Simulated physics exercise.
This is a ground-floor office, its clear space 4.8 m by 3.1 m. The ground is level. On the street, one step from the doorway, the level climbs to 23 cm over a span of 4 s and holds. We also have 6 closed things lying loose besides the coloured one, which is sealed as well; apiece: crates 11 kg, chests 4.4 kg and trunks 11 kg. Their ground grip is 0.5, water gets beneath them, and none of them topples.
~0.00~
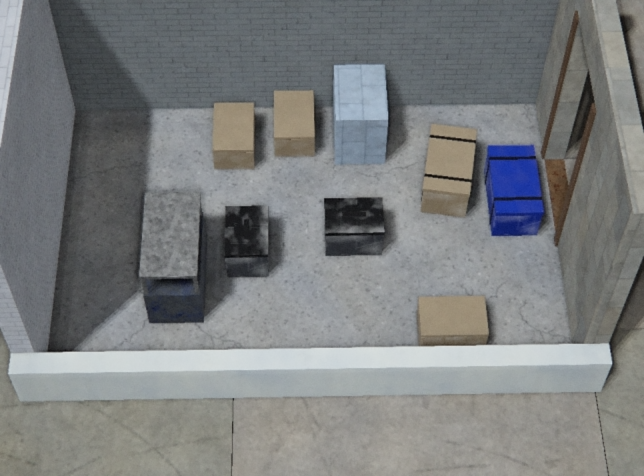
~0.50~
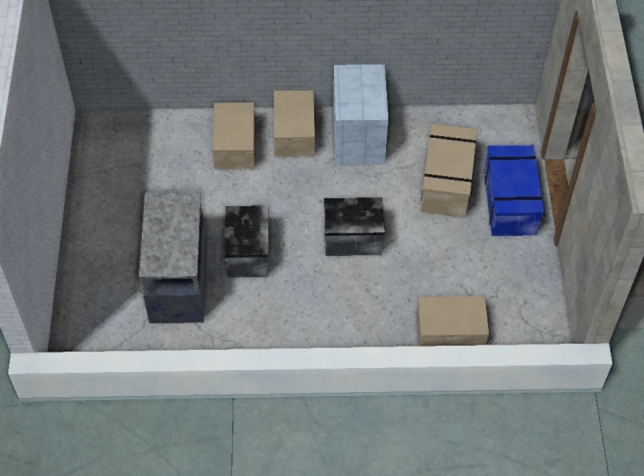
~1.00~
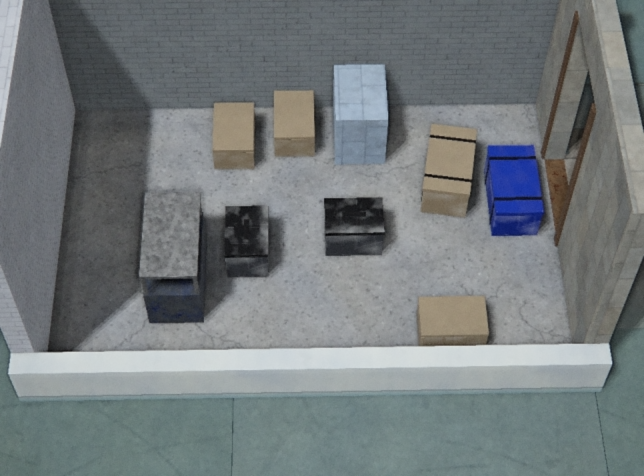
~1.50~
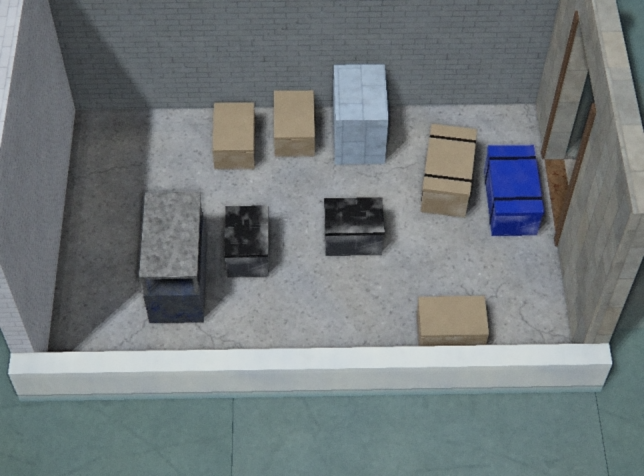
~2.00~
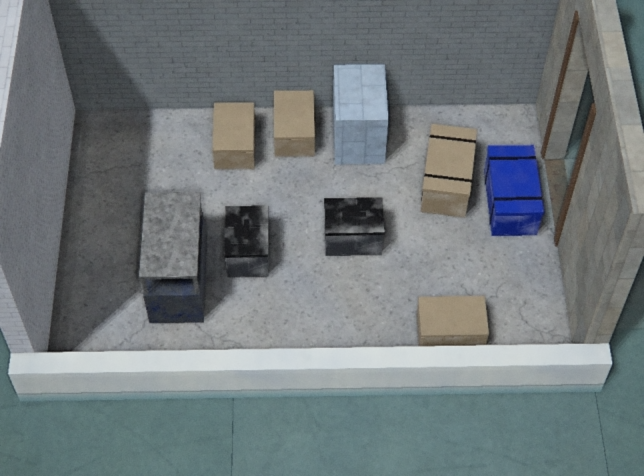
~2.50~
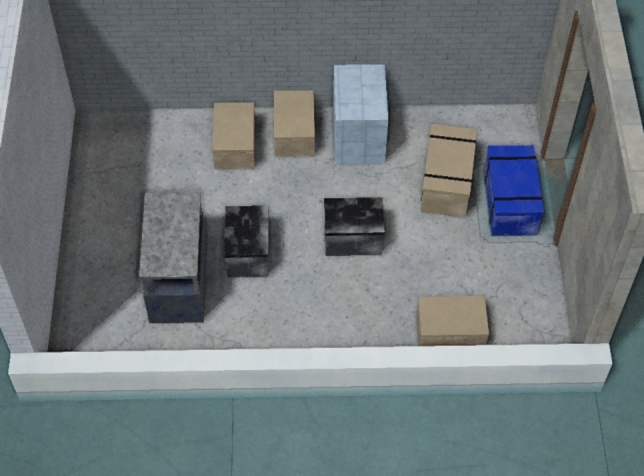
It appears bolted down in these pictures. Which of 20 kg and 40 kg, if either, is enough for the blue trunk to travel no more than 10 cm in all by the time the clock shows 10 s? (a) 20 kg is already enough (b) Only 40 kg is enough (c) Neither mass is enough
(c) Neither mass is enough.
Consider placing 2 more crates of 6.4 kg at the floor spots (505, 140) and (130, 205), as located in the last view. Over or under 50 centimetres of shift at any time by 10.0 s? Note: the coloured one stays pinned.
The first is further, the second not as far.
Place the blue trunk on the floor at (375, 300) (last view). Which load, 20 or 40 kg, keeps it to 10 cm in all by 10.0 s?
It turns out that the heavier alone succeeds.
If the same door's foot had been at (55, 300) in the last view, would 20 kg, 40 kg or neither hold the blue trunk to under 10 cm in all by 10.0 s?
Note: Only the heavier mass keeps it.
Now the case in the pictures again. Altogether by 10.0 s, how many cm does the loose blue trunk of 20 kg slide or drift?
Adding it all up, something like 300 cm.
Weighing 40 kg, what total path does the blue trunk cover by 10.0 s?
I'd put it near 200 cm in all.
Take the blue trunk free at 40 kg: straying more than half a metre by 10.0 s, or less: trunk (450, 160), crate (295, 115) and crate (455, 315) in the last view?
Reading the three in turn gives surpassed, not surpassed and surpassed.
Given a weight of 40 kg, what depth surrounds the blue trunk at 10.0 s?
Something like 10 centimetres.
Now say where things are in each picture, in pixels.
The first frame shows the blue trunk at (515, 178), on the bottom; water covers 0.0 m2; 0 of 7 have shifted.
The second frame shows the blue trunk at (515, 178), on the bottom; 0.0 m2 under water; 0 of 7 have shifted.
The third frame shows the blue trunk at (515, 178) rests on the ground; 0.0 m2 under water; 0 of 7 have shifted.
The fourth frame shows the blue trunk at (515, 178) rests on the ground; water covers 0.0 m2; 0 of 7 have shifted.
The fifth frame shows the blue trunk at (515, 178) rests on the ground; 0.0 m2 under water; 0 of 7 have shifted.
The sixth frame shows the blue trunk at (515, 178), on the bottom; 0.2 m2 under water; 0 of 7 have shifted.
After 3.5 s the blue trunk would be 32 cm from its start with 20 kg and 11 cm from its start with 40 kg; 5 cm of water round it then.
After 4.5 s the blue trunk would be 73 cm from its start with 20 kg and 35 cm from its start with 40 kg; 5 cm of water round it then.
After 7.0 s the blue trunk would be 186 cm from its start with 20 kg and 95 cm from its start with 40 kg; 9 cm of water round it then.
After 10.0 s the blue trunk would be 211 cm from its start with 20 kg and 185 cm from its start with 40 kg; 10 cm of water round it then.
